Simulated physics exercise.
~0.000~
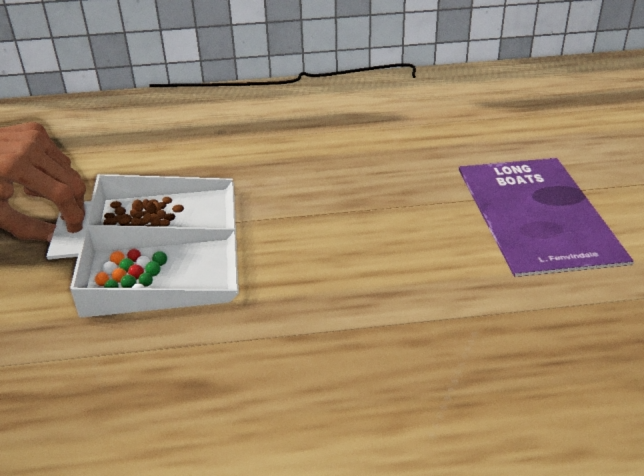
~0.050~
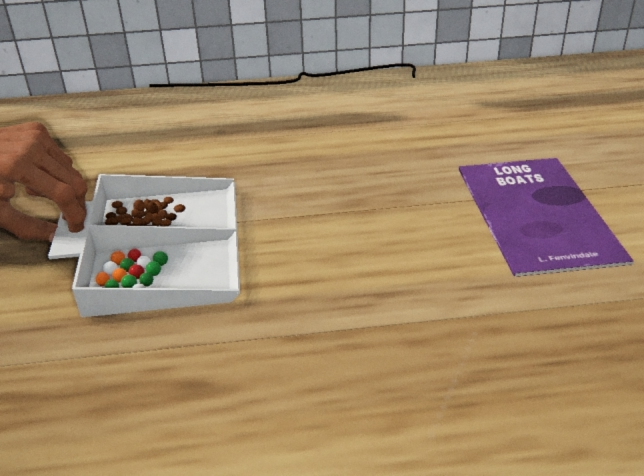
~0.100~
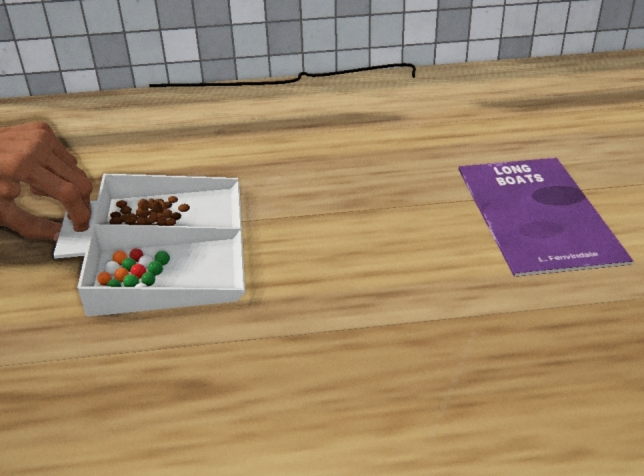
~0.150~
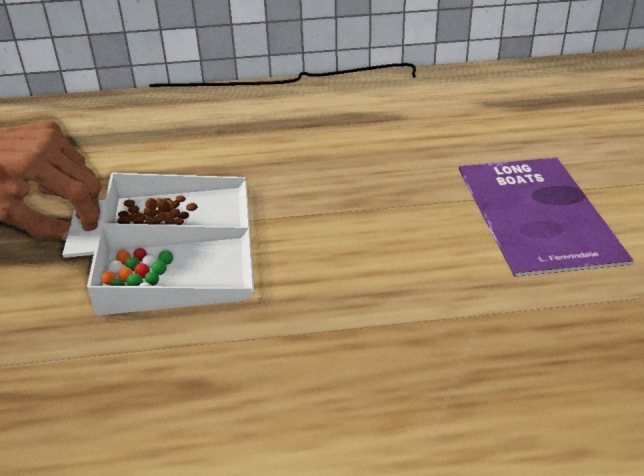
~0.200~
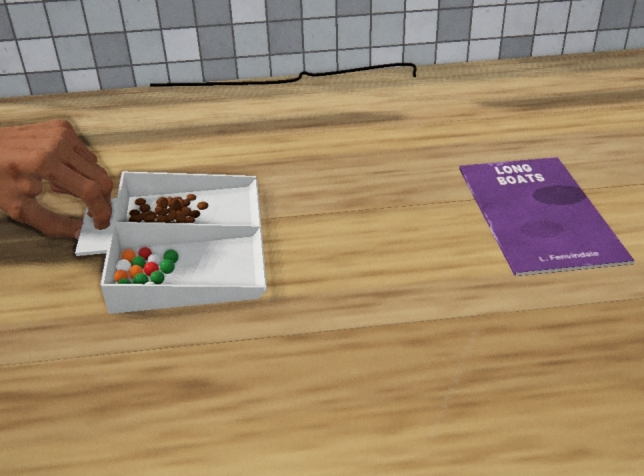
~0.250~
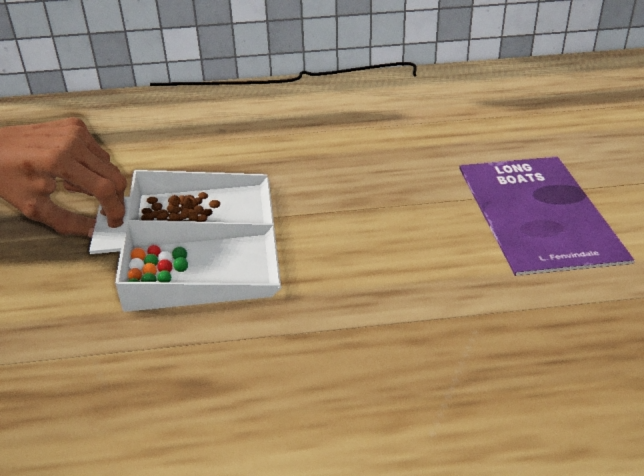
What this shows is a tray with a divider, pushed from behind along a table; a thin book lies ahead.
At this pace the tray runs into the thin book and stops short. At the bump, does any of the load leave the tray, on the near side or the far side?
The near handful stays in the tray; the far handful stays in the tray.
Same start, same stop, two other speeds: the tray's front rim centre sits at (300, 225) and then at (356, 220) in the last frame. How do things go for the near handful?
At first it stays put inside, and after that it spills some.
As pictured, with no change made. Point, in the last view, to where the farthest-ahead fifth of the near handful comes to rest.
I'd put it somewhere near (488, 235) in the final picture.
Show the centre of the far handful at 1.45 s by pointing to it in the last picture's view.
Its centre lies close to (392, 194) in the last picture.
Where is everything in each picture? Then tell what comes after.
In the first frame, front rim at (235, 232), at rest; thin book at (556, 237); near handful at (136, 272), a few glass marbles; far handful at (139, 215), some bits of dog kibble.
In the second frame, front rim at (237, 232), hardly any of the way covered; far handful at (140, 215).
In the third frame, front rim at (241, 231), hardly any of the way covered; near handful at (139, 272).
In the fourth frame, front rim at (249, 230), a small part of the way covered; far handful at (153, 213).
In the fifth frame, front rim at (261, 229), a small part of the way covered; near handful at (136, 273).
In the sixth frame, front rim at (273, 227), a small part of the way covered; thin book at (556, 235); near handful at (150, 270); far handful at (176, 210).
Around 0.70 s, tray still sliding, front rim near (376, 218); near handful all inside; far handful all inside.
Around 1.24 s, tray stopped at the thin book; near handful all inside; far handful all inside.
Around 1.45 s, tray stopped at the thin book; near handful all inside, moved towards the front rim; far handful all inside.
Finally (2.2 s), tray stopped at the thin book; near handful all inside, moved towards the front rim; far handful all inside.
